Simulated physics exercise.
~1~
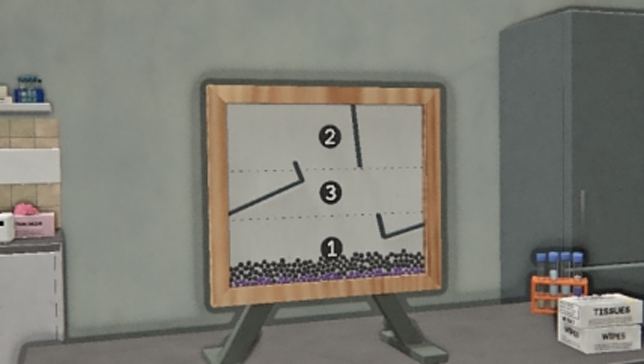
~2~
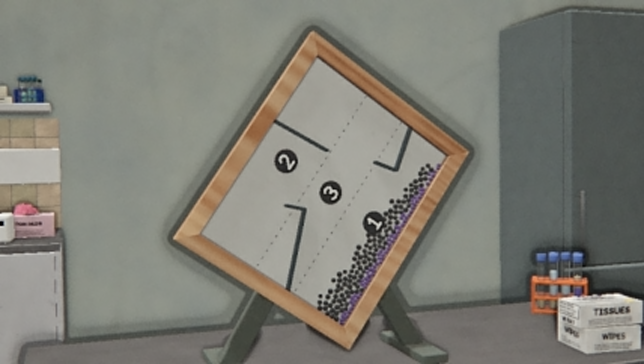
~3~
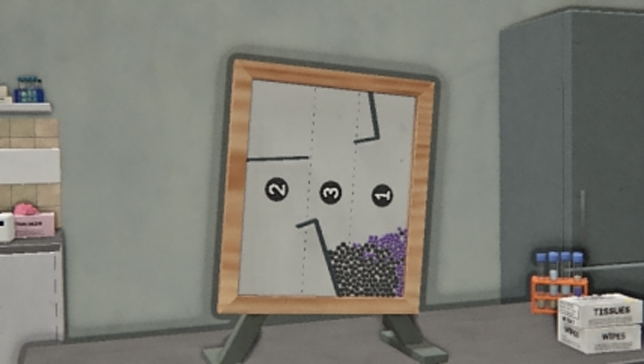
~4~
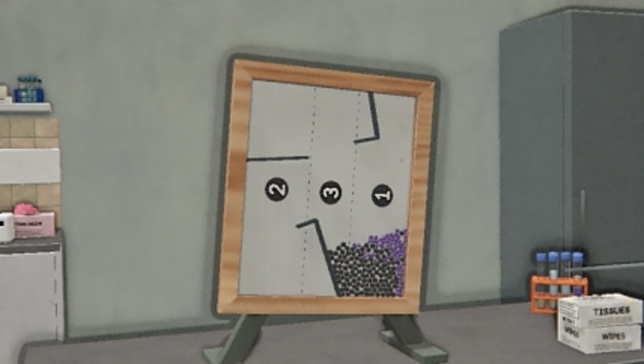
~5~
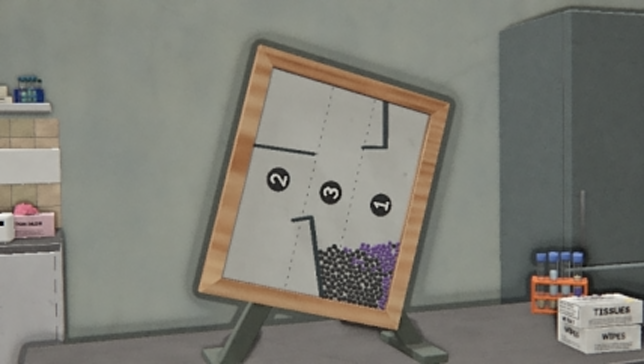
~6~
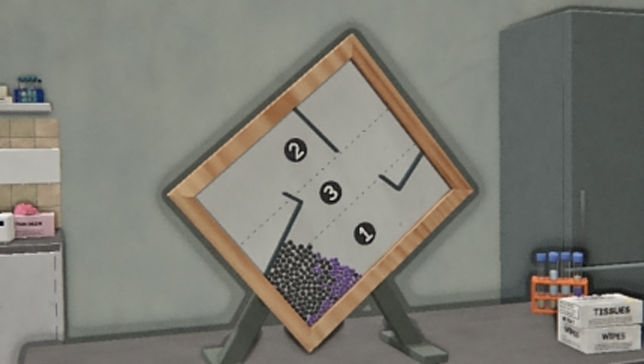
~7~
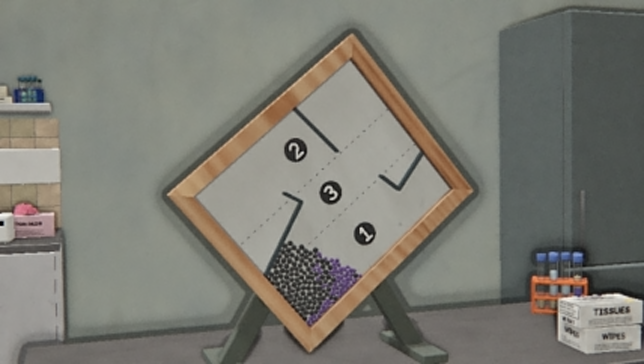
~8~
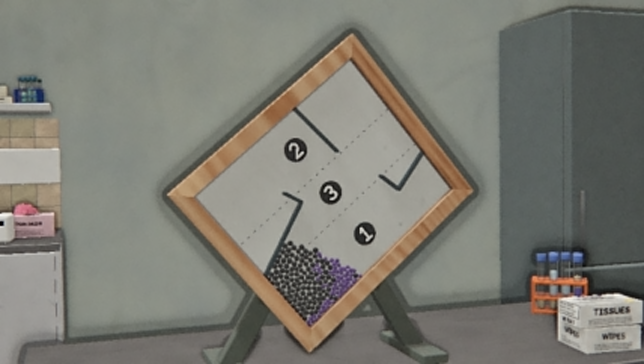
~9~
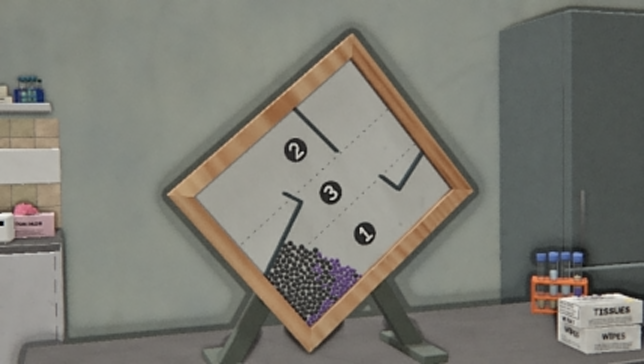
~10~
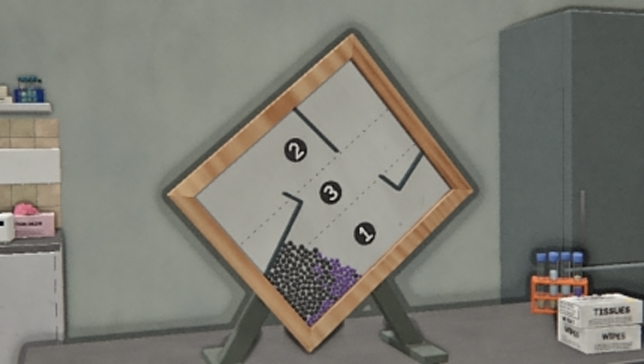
The footage shows a wood-framed case of black and smaller purple beads turning anticlockwise on its stand until nearly upright on its side, the beads sliding into a lower corner, then swinging partway back and stopping tilted, with the beads heaped motionless in the bottom corner, mostly in band one.
